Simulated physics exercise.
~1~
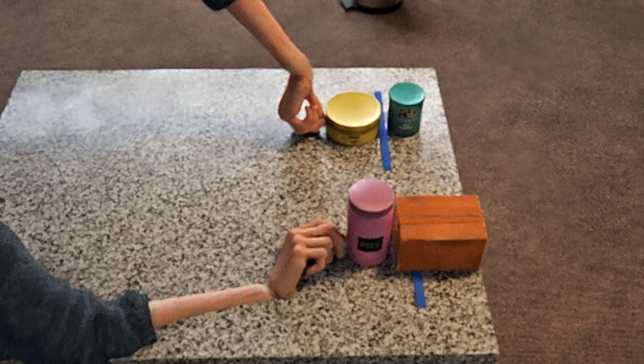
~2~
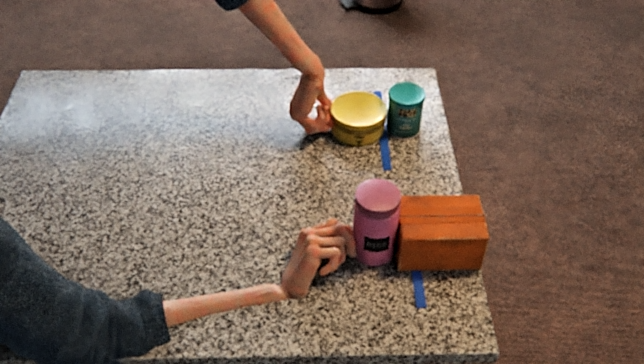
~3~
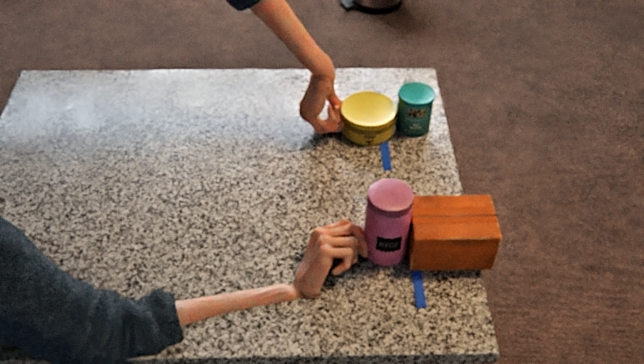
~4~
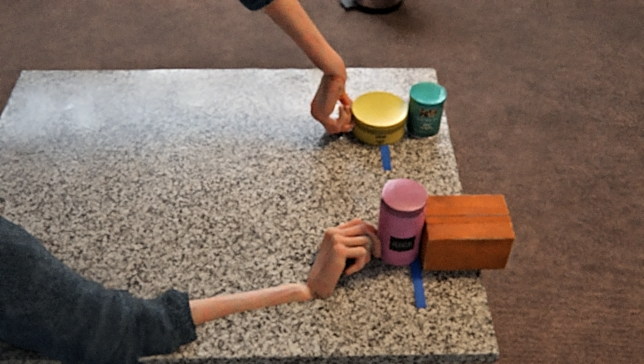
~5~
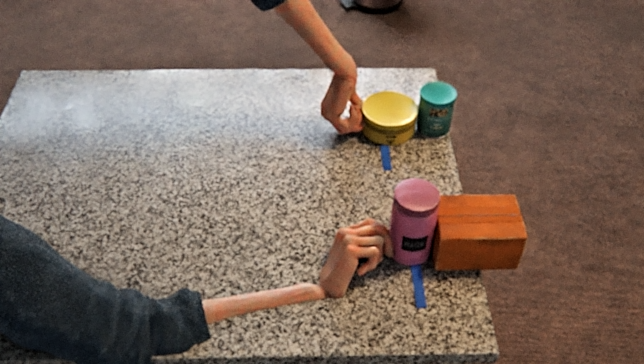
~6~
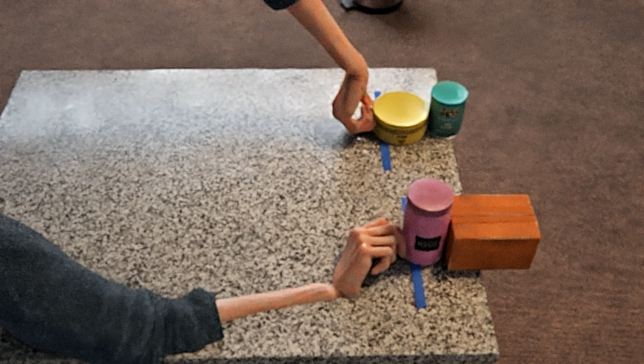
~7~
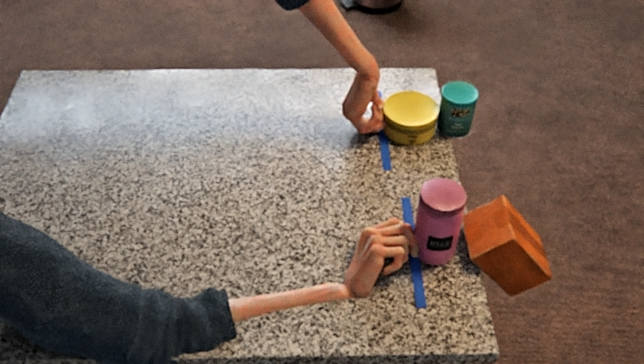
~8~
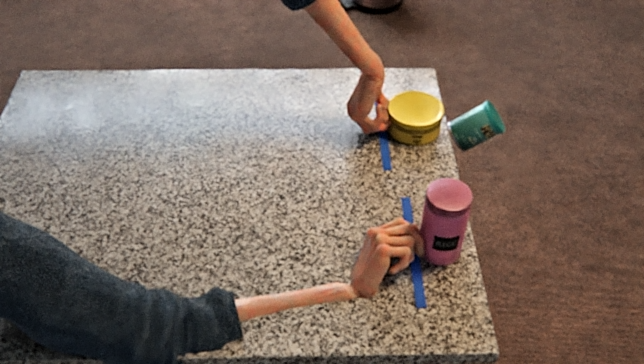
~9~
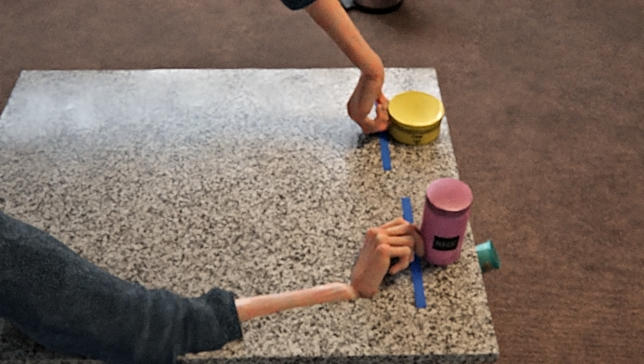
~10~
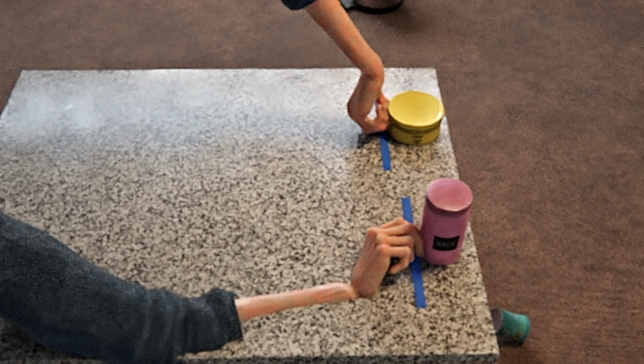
On a speckled stone table, two hands pushed a yellow tub and a pink jar rightward, driving a turquoise pot and an orange box ahead of them. The box tipped off the edge first, then the pot toppled off, while the tub and jar stayed on.
